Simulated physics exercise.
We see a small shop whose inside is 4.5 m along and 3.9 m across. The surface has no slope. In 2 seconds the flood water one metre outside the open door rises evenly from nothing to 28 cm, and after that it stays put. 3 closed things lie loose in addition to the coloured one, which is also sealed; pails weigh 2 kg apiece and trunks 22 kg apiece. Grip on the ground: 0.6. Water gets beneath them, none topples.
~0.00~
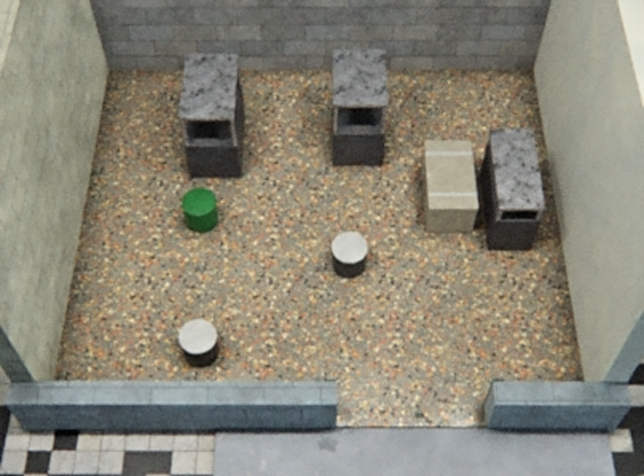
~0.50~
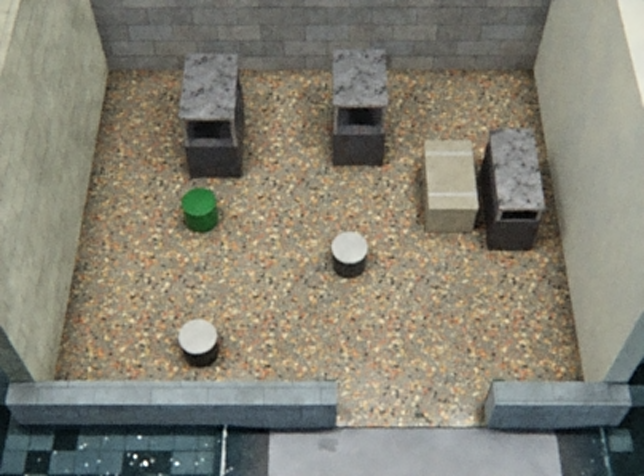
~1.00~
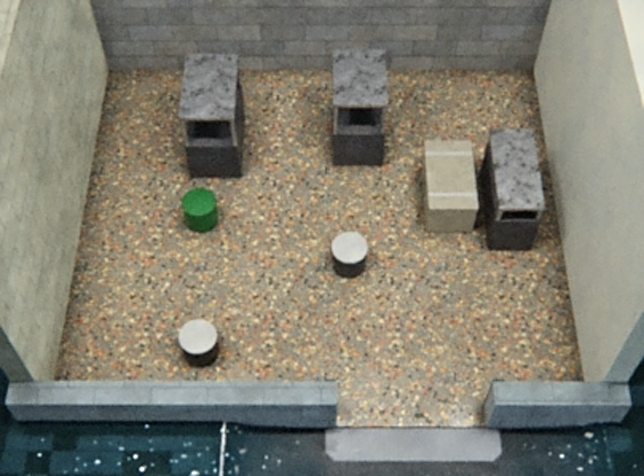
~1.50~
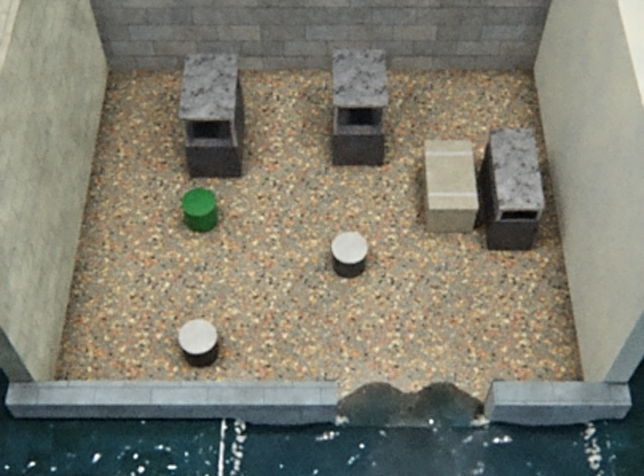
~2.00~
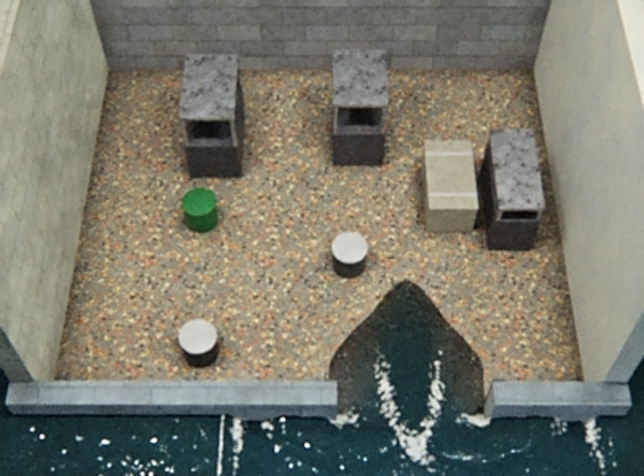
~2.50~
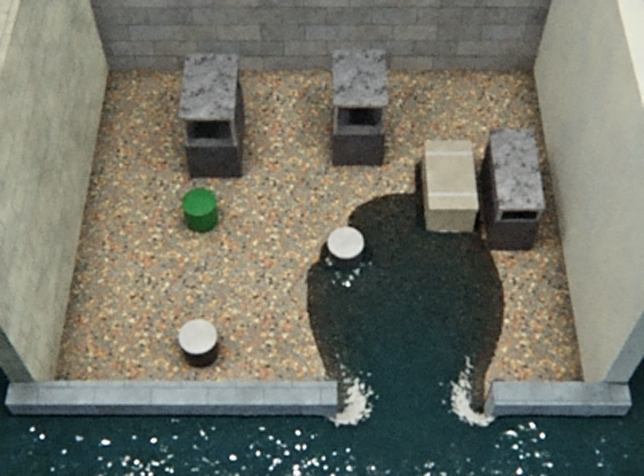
The footage shows dark water rising outside a small walled shop, then pouring through the gap in the front wall and spreading across the speckled floor, where a white-topped cylinder shifts slightly while the green pail stays still.
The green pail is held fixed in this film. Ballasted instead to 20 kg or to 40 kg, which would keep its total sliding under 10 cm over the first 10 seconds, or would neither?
Looks to me like the light option works.
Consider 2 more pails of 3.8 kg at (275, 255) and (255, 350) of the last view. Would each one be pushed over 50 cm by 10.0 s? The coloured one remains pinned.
Taking them in order, the first is beyond the line and the second is inside the line.
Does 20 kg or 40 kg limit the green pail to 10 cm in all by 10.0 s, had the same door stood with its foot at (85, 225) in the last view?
In that setup just the second mass works.
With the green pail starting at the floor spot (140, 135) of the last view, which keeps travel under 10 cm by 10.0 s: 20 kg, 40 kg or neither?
Looking at the loads, both keep it.
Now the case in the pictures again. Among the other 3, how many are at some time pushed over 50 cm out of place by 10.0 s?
3.
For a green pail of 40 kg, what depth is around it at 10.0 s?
Depth: Approx. 10 cm.
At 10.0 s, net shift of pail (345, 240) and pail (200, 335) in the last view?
Shifts: 250 cm / 60 cm.
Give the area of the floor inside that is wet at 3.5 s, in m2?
Wet area: Approx. 9.0 m2.
After 3.5 s the green pail would be 0 cm from its start with 20 kg and 0 cm from its start with 40 kg; 2 cm of water round it then.
After 4.5 s the green pail would be 0 cm from its start with 20 kg and 0 cm from its start with 40 kg; 4 cm of water round it then.
After 7.0 s the green pail would be 0 cm from its start with 20 kg and 0 cm from its start with 40 kg; 7 cm of water round it then.
After 10.0 s the green pail would be 0 cm from its start with 20 kg and 0 cm from its start with 40 kg; 10 cm of water round it then.
